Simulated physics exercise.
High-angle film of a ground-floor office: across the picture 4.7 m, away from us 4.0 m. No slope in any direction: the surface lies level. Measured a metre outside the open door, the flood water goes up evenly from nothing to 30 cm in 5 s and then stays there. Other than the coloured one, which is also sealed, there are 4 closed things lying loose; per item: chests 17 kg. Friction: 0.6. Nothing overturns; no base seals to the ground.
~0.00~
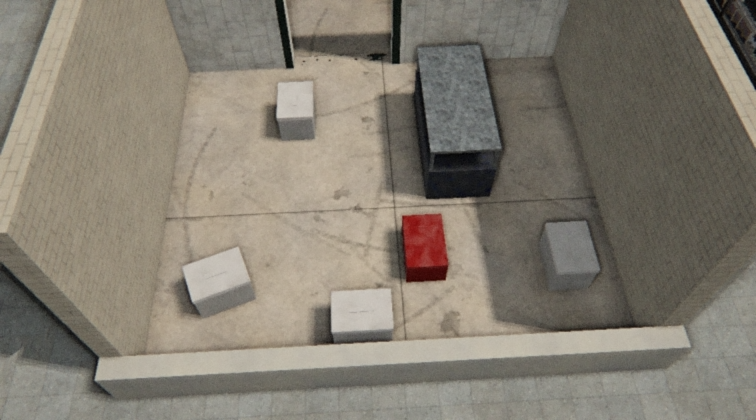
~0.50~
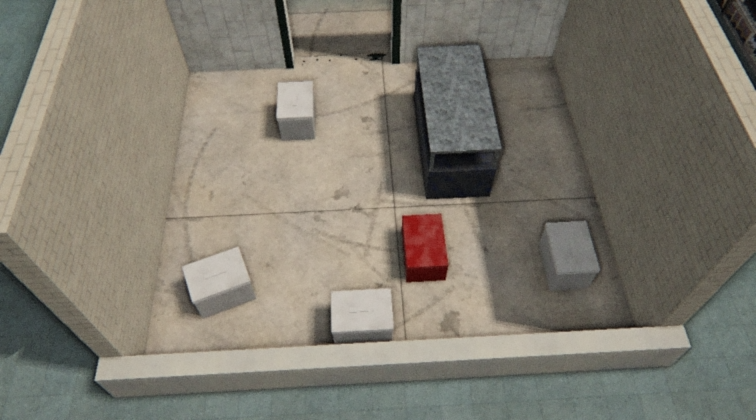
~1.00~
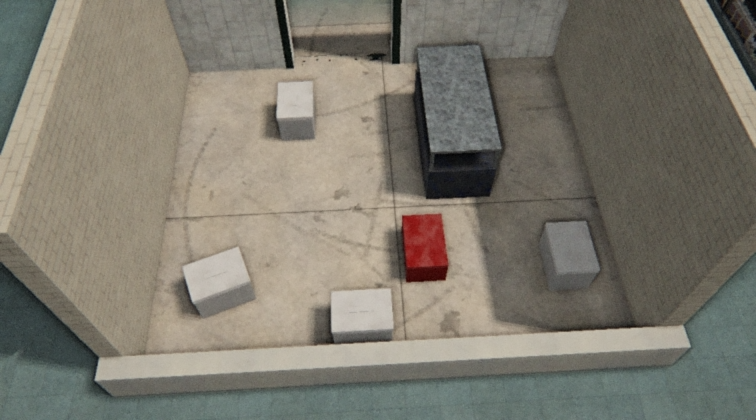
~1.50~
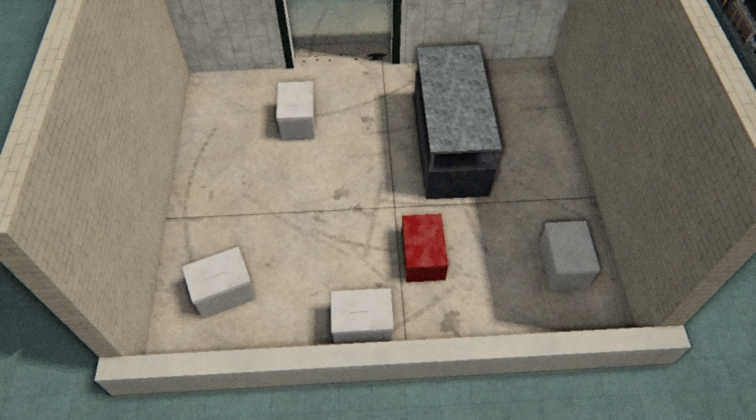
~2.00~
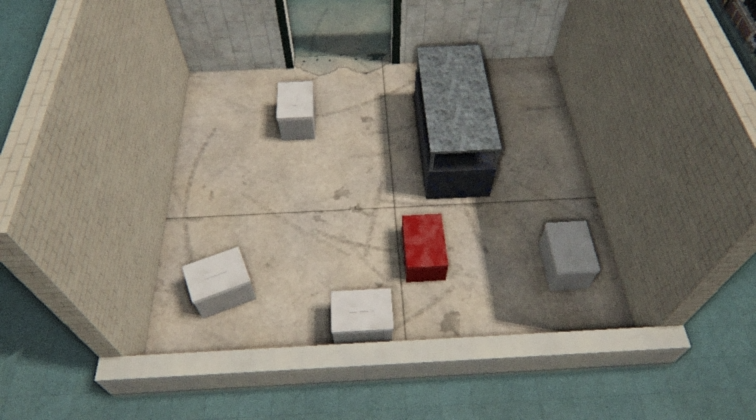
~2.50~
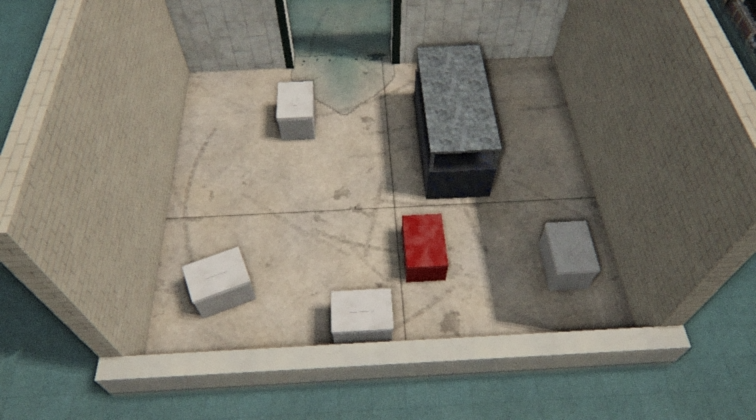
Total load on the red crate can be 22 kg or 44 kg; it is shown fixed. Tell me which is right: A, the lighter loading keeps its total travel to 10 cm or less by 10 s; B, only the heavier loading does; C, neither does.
Result: Heavy ballast required.
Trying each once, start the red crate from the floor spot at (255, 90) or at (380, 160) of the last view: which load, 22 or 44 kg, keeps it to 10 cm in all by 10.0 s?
Log: Try 1 the lighter pick works; try 2 neither pick works.
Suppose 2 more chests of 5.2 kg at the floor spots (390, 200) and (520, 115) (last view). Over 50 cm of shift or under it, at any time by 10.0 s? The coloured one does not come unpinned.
In that order: Over, short of it.
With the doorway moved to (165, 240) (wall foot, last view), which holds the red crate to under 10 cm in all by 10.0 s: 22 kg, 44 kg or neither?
The big mass is needed.
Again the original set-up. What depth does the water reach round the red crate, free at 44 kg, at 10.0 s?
About 11 cm.
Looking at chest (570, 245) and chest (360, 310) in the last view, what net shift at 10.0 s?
In turn: 60 cm, 200 cm.
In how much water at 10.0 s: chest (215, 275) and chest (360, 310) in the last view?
First roughly 16 cm, second roughly 12 cm.
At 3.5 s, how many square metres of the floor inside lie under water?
That flooded area is roughly 3.0 m2.
After 3.5 s the red crate would be 0 cm from its start with 22 kg and 0 cm from its start with 44 kg; 0 cm of water round it then.
After 4.5 s the red crate would be 0 cm from its start with 22 kg and 0 cm from its start with 44 kg; 4 cm of water round it then.
After 7.0 s the red crate would be 47 cm from its start with 22 kg and 0 cm from its start with 44 kg; 6 cm of water round it then.
After 10.0 s the red crate would be 117 cm from its start with 22 kg and 0 cm from its start with 44 kg; 11 cm of water round it then.
